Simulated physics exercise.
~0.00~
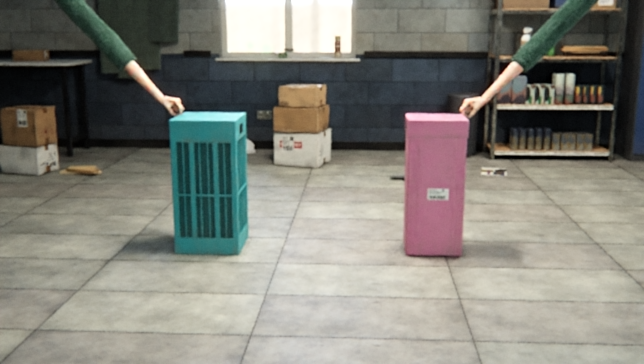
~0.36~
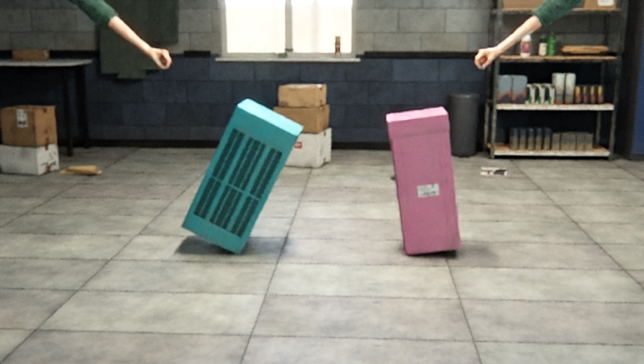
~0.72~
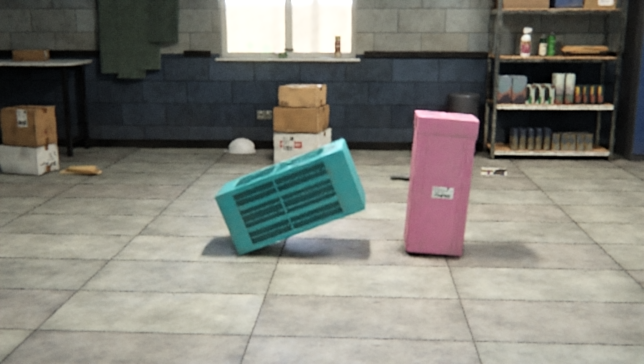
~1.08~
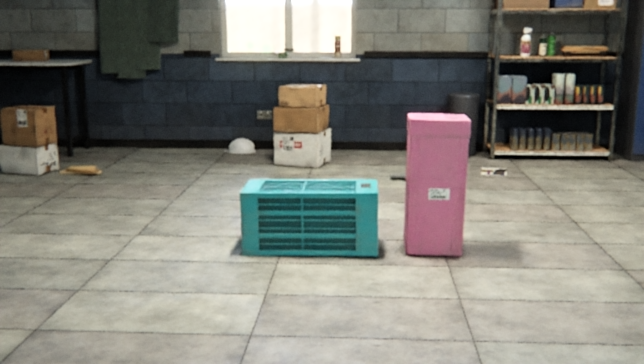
Two hands tip a turquoise crate onto its side and a pink tote, which settles upright.
